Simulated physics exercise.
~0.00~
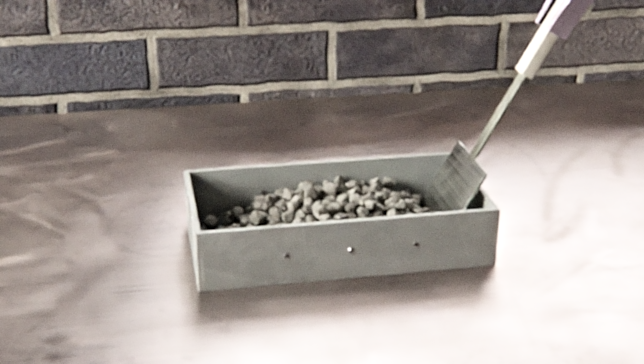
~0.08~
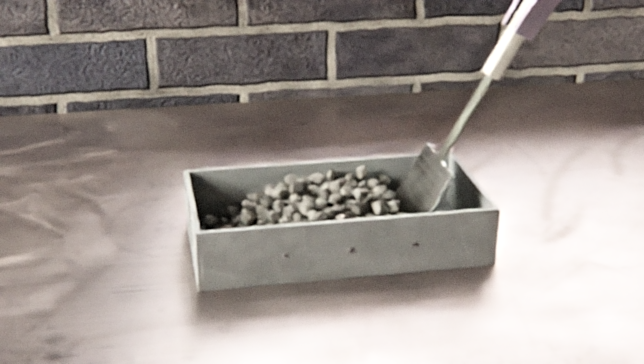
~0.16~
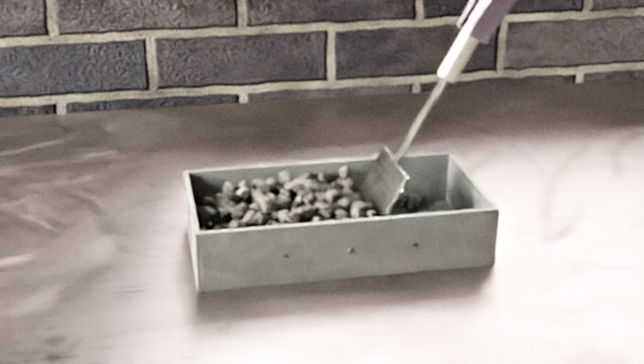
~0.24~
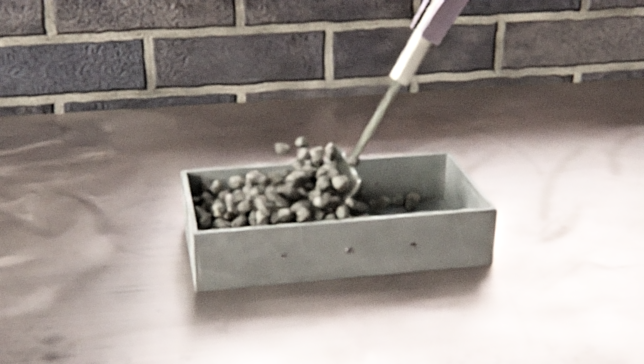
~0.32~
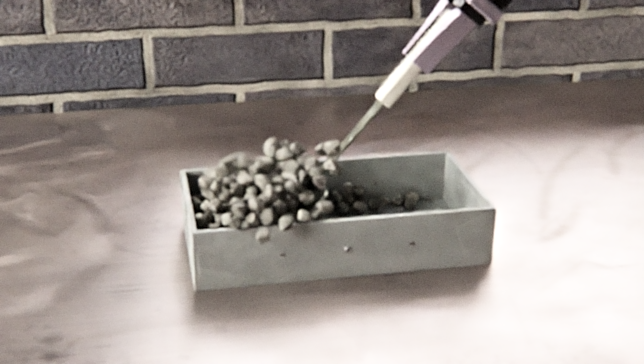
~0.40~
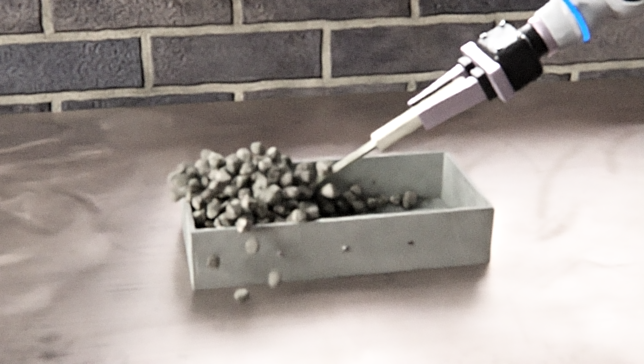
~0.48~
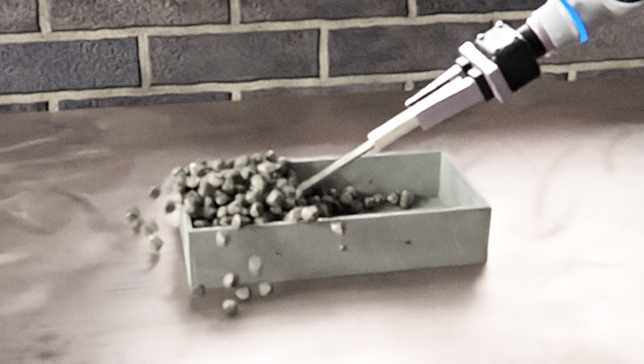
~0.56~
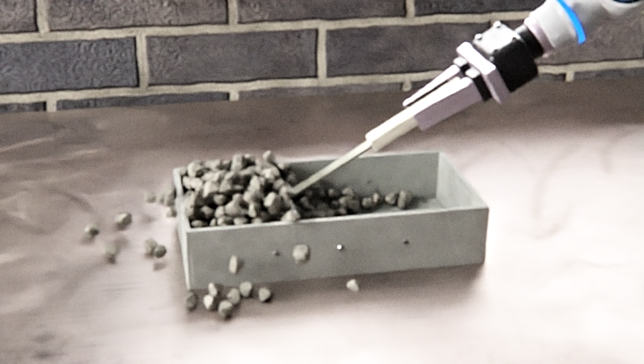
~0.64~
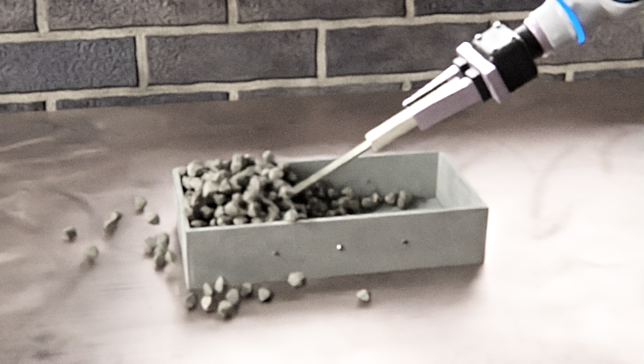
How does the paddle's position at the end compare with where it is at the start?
At the start the paddle is near the right end of the trough, and by the end it is farther left and lower in the view, with its tip against the pebbles heaped toward the left end.
